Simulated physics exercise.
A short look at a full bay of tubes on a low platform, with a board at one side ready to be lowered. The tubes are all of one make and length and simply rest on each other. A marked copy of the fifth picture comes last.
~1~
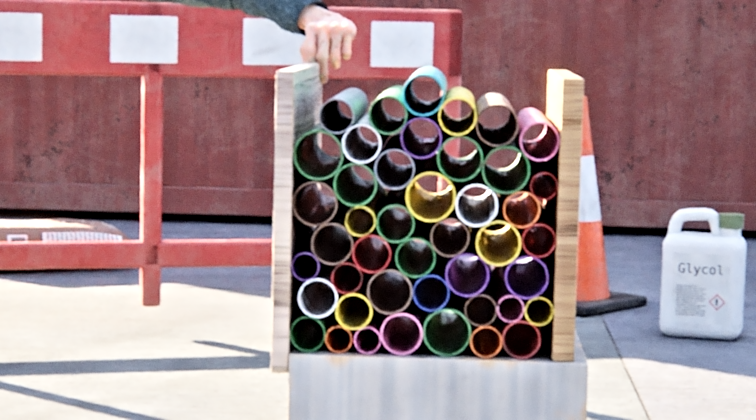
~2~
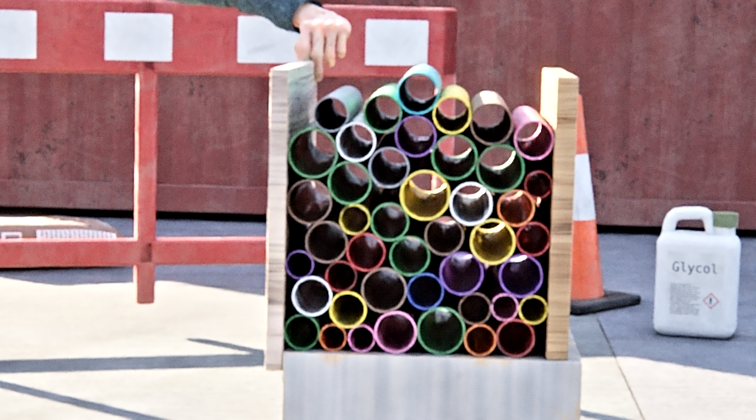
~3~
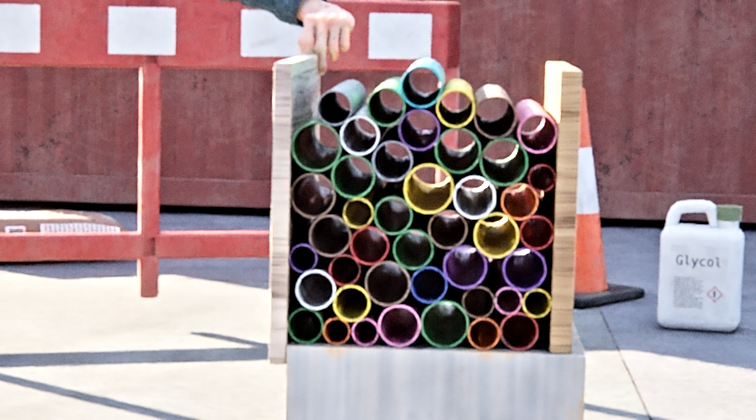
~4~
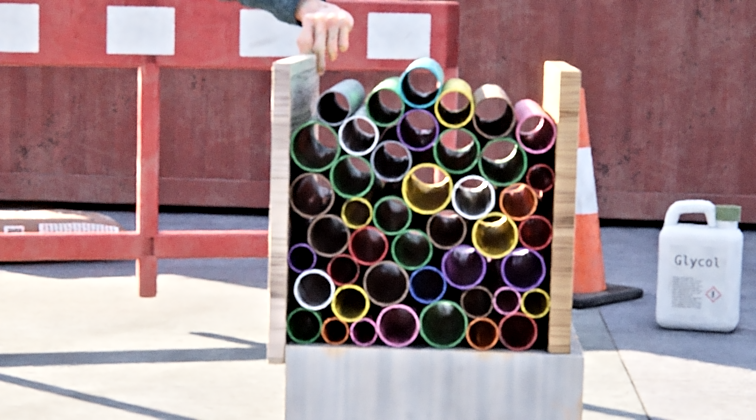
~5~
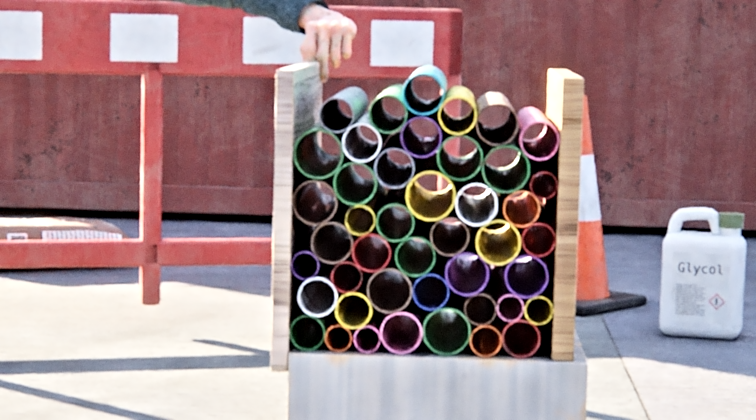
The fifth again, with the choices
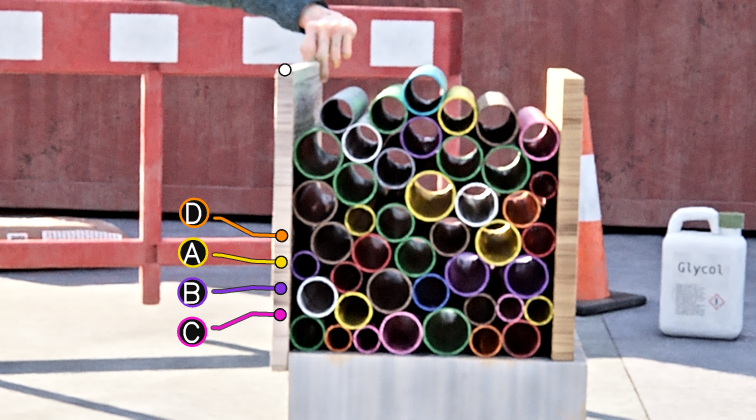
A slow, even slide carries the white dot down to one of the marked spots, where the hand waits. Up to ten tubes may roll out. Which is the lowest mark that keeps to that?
A is the limit.
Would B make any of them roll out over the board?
At B: Yes.
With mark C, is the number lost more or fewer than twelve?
It loses more than twelve.
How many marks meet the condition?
Two of the four.
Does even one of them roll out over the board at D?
Yes.
On the marked copy, A at (281, 262); B at (281, 288); C at (280, 315); D at (282, 235); the white dot at (285, 70).
With A. Early on, top of the board (293, 151).
Further on, top of the board (291, 241).
At the end, top of the board (290, 262), about seven out over the board.
As for the rest, B more than ten out over the board; C more than ten out over the board; D about seven out over the board.
